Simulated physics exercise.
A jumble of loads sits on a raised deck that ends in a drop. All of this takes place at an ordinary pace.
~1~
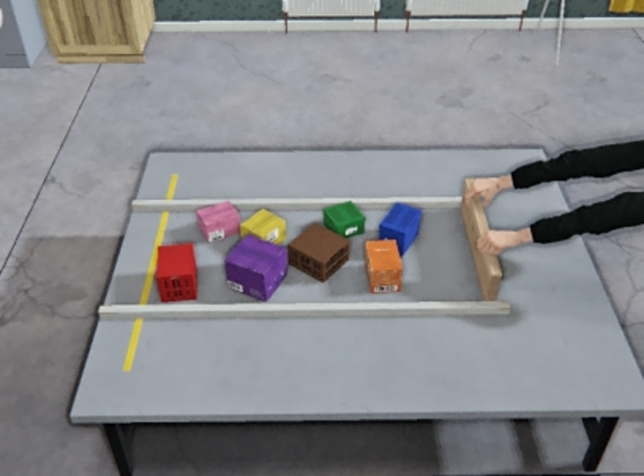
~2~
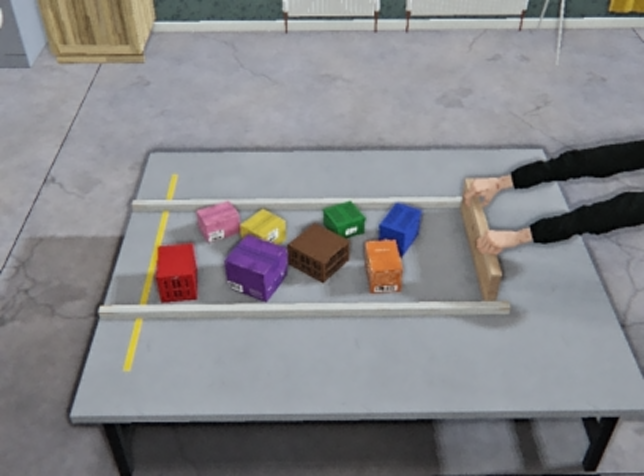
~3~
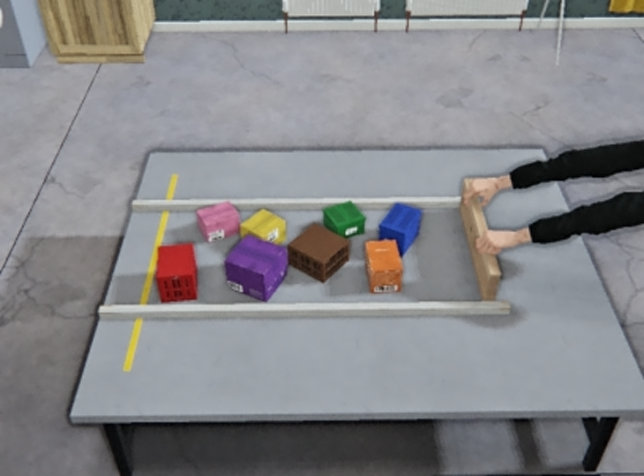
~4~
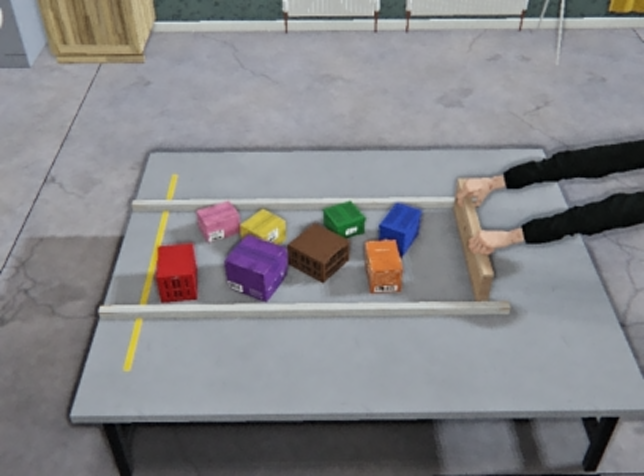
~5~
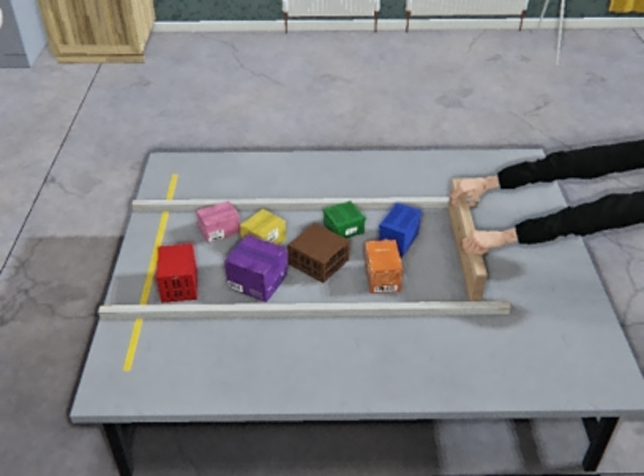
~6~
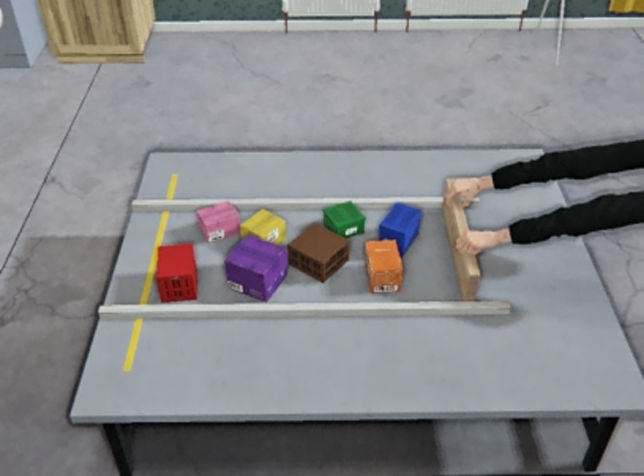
On a grey table, two hands sliding a wooden plank slightly left between rails, eight coloured boxes sitting still before it.
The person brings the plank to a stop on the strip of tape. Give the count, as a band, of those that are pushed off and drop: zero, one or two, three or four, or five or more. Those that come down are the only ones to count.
Those that drop number five or more.
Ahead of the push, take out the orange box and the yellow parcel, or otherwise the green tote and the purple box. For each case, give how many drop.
You'd get 3 in the first case and 3 in the second one.
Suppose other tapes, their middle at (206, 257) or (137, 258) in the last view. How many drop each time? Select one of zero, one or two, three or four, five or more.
For the first place I'd say one or two, and for the second five or more.
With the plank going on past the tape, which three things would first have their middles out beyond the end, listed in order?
I'd say the red crate leads, followed by the pink parcel, then the purple box.
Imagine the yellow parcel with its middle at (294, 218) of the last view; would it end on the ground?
Observed: The yellow parcel does not remain.
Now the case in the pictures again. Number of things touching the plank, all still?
Contact count: 3.
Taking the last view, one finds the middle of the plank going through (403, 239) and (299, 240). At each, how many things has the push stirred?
At the first point the count is 1, at the second it's 8.
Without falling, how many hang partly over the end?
That comes to 0 of them.
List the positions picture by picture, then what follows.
The first frame shows red crate (177, 273); pink parcel (219, 222); purple box (257, 268); plank (479, 239); tape (155, 258).
The second frame shows pink parcel (219, 222); plank (479, 239).
The third frame shows purple box (257, 268); blue tote (400, 230).
The fourth frame shows red crate (177, 273); brown crate (319, 253).
The fifth frame shows pink parcel (219, 222); orange box (383, 267).
The sixth frame shows red crate (177, 273); pink parcel (219, 222); purple box (257, 268); plank (459, 239); tape (155, 258).
Early on, none off yet; red crate at rest near (177, 273); pink parcel at rest near (219, 222); purple box travelled a little near (245, 273).
Finally, the number that fall off is five or more; lost, brown crate, yellow parcel, purple box, pink parcel and red crate.
